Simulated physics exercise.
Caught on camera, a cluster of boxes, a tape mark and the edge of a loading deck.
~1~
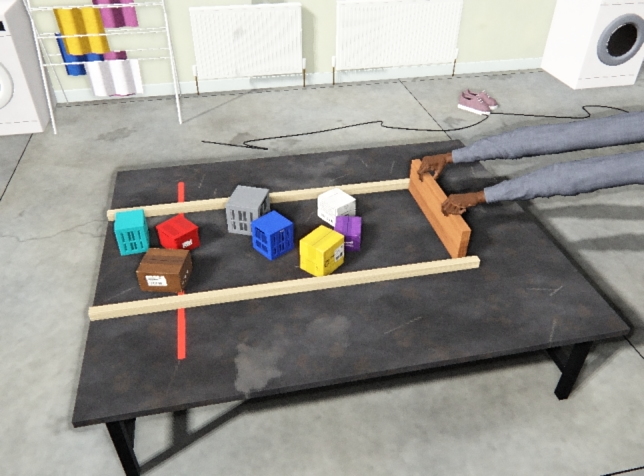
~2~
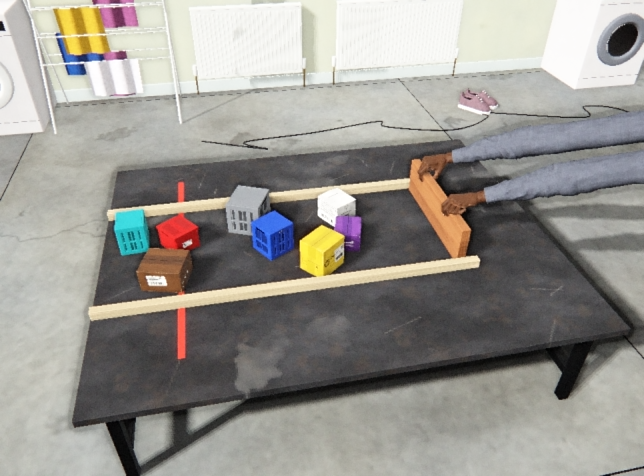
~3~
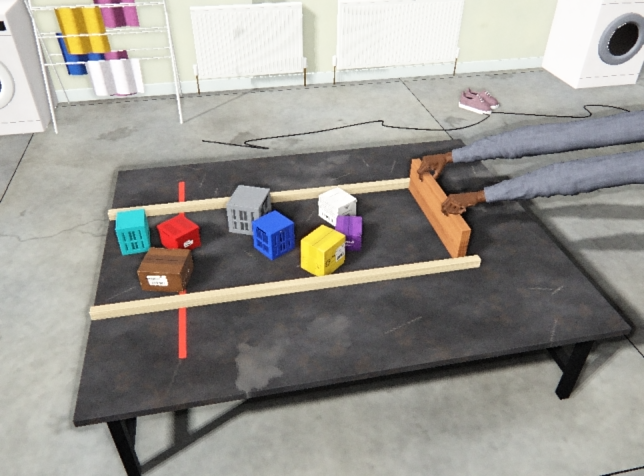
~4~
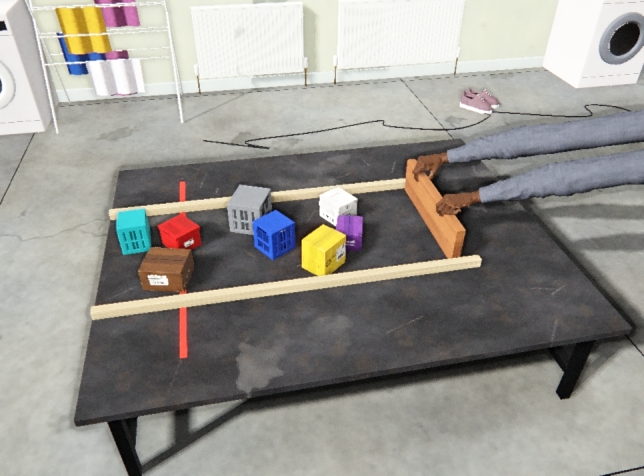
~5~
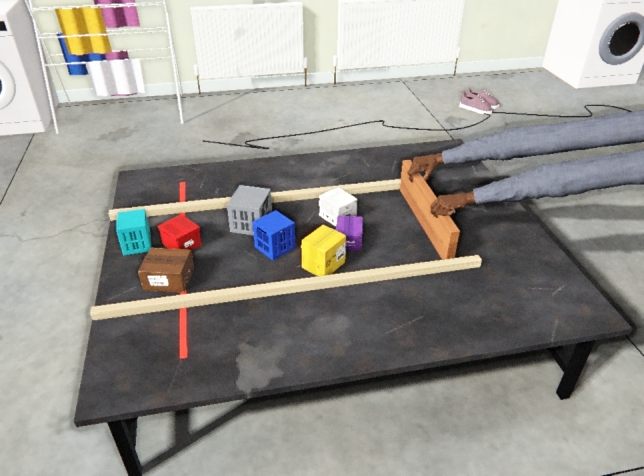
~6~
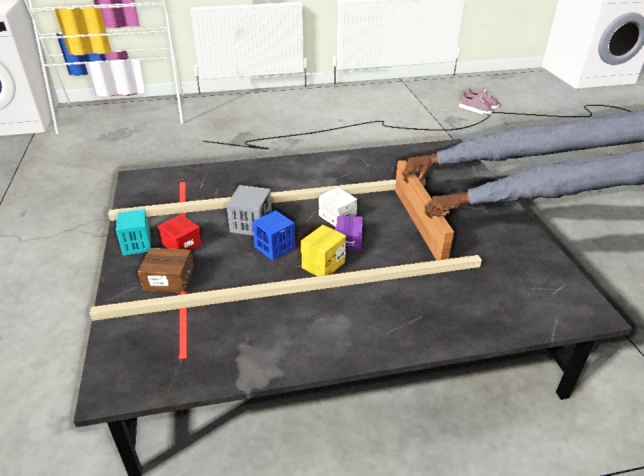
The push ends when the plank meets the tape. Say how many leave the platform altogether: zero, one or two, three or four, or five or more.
The number that fall off is one or two.
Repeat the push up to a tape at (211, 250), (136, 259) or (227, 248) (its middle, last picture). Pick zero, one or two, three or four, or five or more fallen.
The falls would be no fall at all; five or more; none.
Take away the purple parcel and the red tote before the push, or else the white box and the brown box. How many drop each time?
First 1, then 1.
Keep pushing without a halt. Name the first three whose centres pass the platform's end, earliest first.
They are the turquoise crate, then the red tote, then the brown box.
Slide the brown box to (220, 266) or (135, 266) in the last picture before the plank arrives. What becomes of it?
In turn it does not fall; does not fall.
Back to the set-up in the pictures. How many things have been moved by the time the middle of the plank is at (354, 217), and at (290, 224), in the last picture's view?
2 and 5.
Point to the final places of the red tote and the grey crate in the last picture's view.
First (102, 253), then (135, 225).
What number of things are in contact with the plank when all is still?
It touches 3.
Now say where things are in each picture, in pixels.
Turquoise crate (133, 232); brown box (166, 270); red tote (179, 236); plank (436, 207); tape (181, 253), in the first frame.
Brown box (166, 270); plank (436, 207), in the second frame.
Red tote (180, 236); blue crate (274, 235), in the third frame.
Turquoise crate (134, 231); grey crate (251, 210), in the fourth frame.
Brown box (167, 270); purple parcel (349, 233), in the fifth frame.
Turquoise crate (134, 232); brown box (167, 270); red tote (180, 236); plank (421, 209); tape (182, 253), in the sixth frame.
A little later, none off yet; turquoise crate at rest near (134, 232); brown box at rest near (167, 270); red tote at rest near (180, 236).
Next, none off yet; turquoise crate shifted a little near (122, 232); brown box at rest near (167, 270); red tote shifted about its own width near (151, 244).
When it is over, the number that fall off is one or two; down, turquoise crate.
